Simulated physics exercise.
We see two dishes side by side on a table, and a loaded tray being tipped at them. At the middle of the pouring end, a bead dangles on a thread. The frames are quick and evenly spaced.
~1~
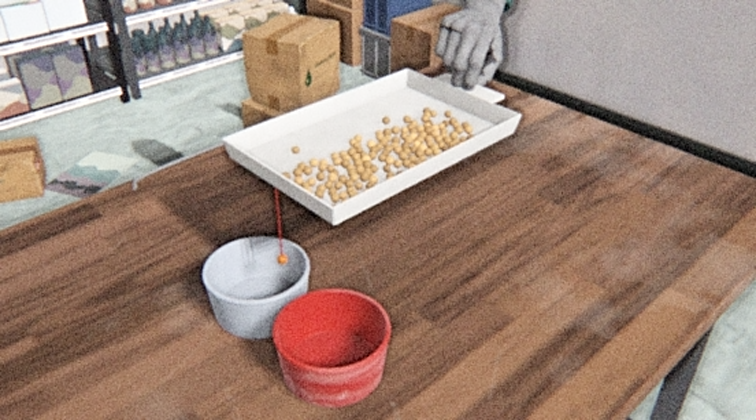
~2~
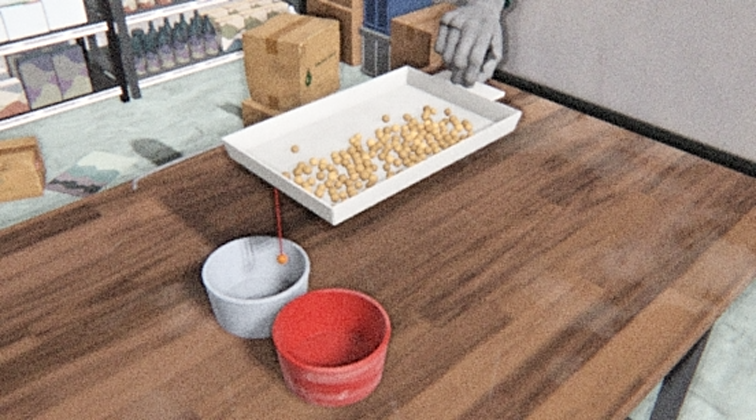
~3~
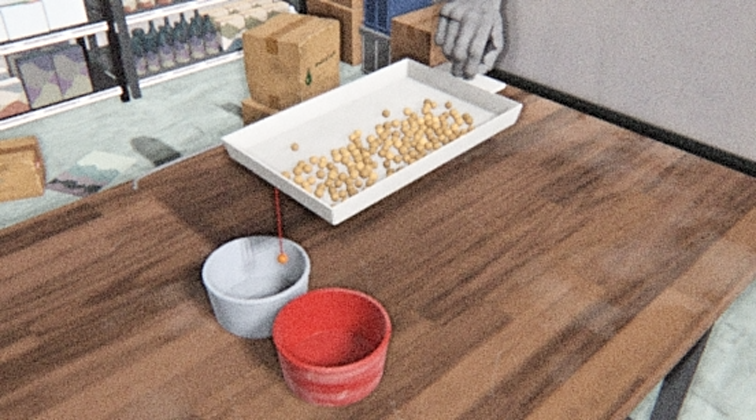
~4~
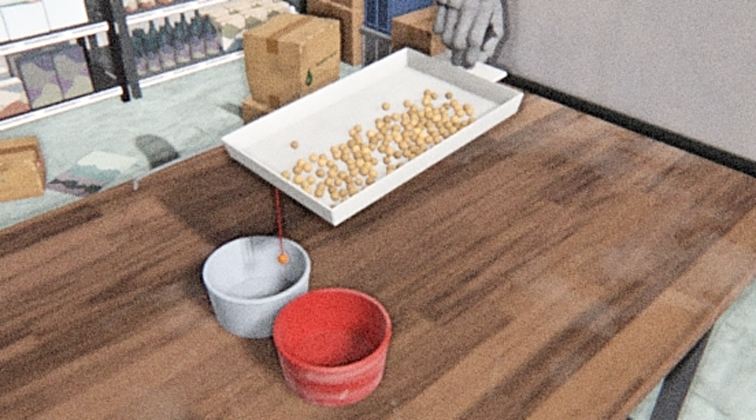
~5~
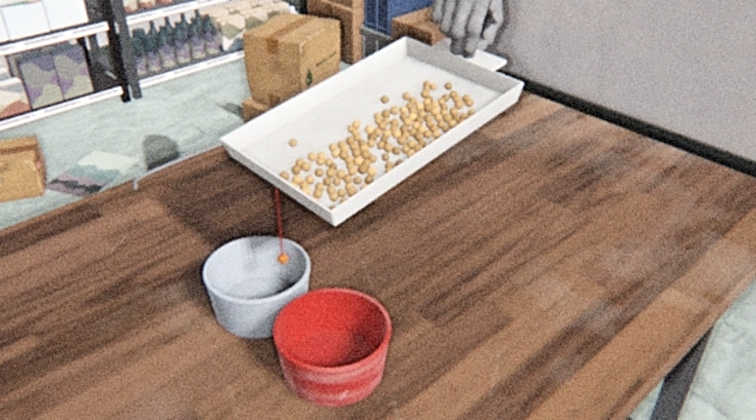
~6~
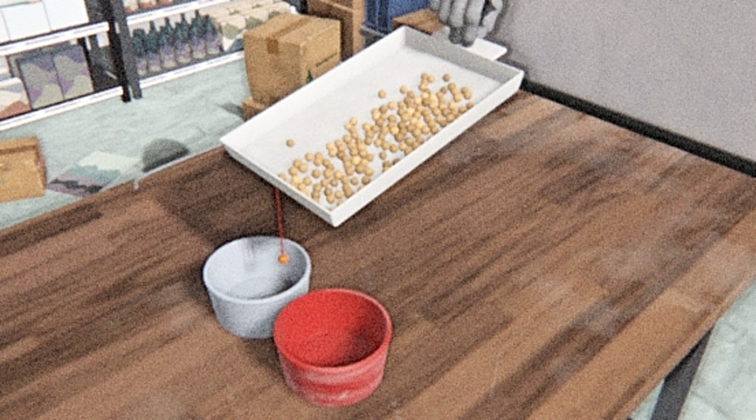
On a wooden table, a gray hand gradually tilts a white tray of beads.
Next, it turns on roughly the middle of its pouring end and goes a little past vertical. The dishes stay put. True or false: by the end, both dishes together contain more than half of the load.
True.
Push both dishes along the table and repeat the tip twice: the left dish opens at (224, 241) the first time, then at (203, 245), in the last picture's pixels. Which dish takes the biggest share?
Well, first the one further right, then the one further right.
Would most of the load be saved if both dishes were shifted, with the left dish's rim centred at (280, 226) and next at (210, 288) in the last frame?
First shift, a minority share; second shift, a majority share.
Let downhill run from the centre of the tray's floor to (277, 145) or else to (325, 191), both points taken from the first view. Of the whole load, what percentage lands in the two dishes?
That comes to 30 per cent the first time and 80 per cent the second.
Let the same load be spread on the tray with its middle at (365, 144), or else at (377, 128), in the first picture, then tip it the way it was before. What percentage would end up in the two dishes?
Share in order: Roughly 70 %, 70 %.
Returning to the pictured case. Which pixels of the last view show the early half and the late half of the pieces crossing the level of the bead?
First around (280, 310), afterwards around (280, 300).
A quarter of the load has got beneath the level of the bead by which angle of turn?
I'd say close to 85 degrees.
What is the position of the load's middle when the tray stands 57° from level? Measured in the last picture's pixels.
Somewhere about pixel (304, 168).
Soon, tray tipped steeply; nearly all on the tray; a stray few in the air.
A while on, tray tipped right over; a small part on the tray; about a third in the right dish; about a quarter in the left dish; a small part outside both; about a quarter in the air.
Towards the end, tray tipped past a quarter turn; about half in the right dish; about a quarter in the left dish; about a quarter outside both.
Finally, tray tipped past a quarter turn; about half in the right dish; about a quarter in the left dish; about a quarter outside both.
